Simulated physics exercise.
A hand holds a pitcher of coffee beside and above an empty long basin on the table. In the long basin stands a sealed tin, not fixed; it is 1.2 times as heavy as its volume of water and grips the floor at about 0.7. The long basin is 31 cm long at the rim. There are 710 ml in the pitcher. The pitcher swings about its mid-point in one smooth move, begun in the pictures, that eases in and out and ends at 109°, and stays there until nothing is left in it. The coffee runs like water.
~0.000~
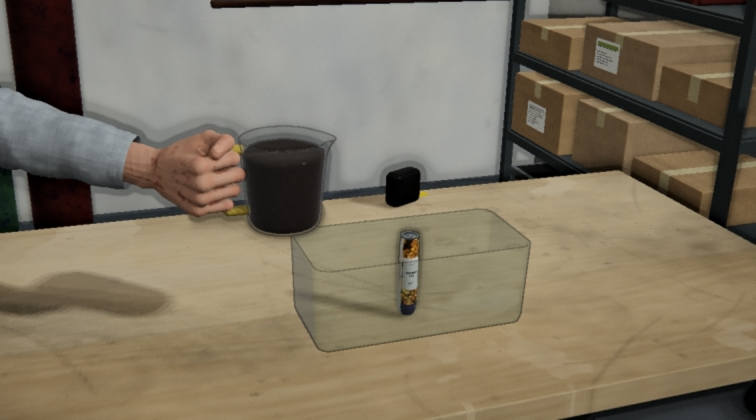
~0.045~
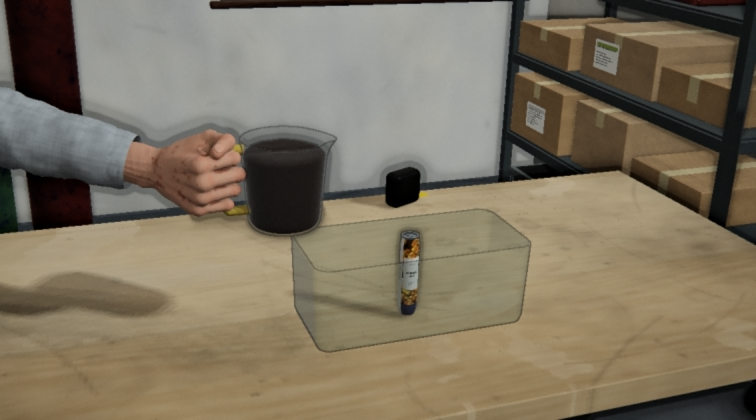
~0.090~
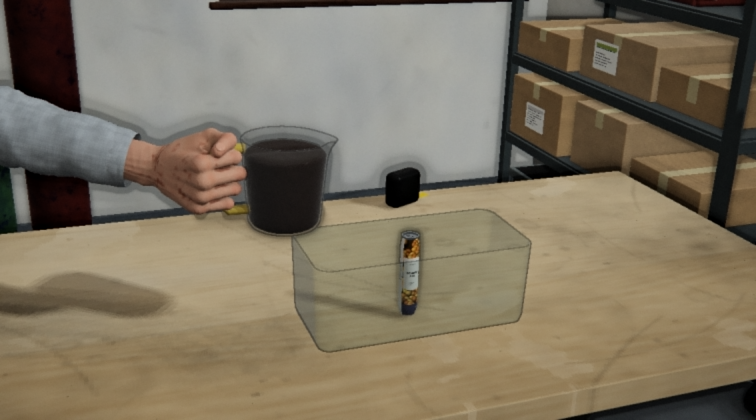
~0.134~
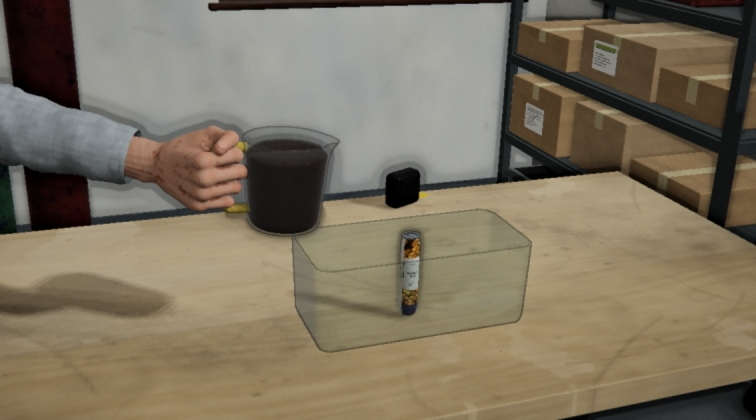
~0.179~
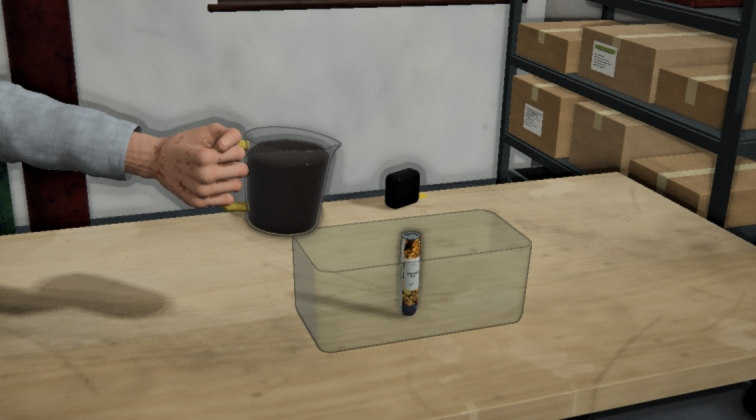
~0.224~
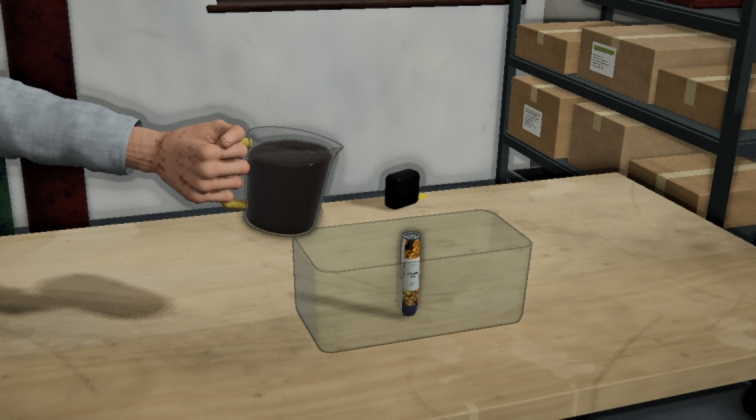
A hand held a clear pitcher of dark coffee above a table, beside a long, empty see-through basin, and after staying almost still, the pitcher leaned slightly to the right, toward the basin.
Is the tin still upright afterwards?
It stays up.
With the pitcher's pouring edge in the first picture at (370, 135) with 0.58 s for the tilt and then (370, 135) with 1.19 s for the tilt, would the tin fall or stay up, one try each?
First it falls; then it topples.
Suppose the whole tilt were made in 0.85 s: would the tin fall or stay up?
The tin keeps standing.
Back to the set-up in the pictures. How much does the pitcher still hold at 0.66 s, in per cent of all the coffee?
About 78 per cent.
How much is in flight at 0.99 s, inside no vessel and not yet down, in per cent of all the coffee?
Some 10 per cent.
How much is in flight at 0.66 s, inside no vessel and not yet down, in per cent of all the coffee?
About 14 per cent.
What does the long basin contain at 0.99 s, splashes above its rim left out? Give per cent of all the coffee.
About 68 per cent.
By 0.66 s the tilt is 64° and 78 per cent is still to pour; the tin stands where it began.
By 0.99 s the tilt is 101° and 21 per cent is still to pour; the tin stands where it began.
By 1.32 s the tilt is 109° and 0 per cent is still to pour; the tin stands where it began.
By 1.69 s the tilt is 109° and 0 per cent is still to pour; the tin stands where it began.
At rest the tin stands where it began.
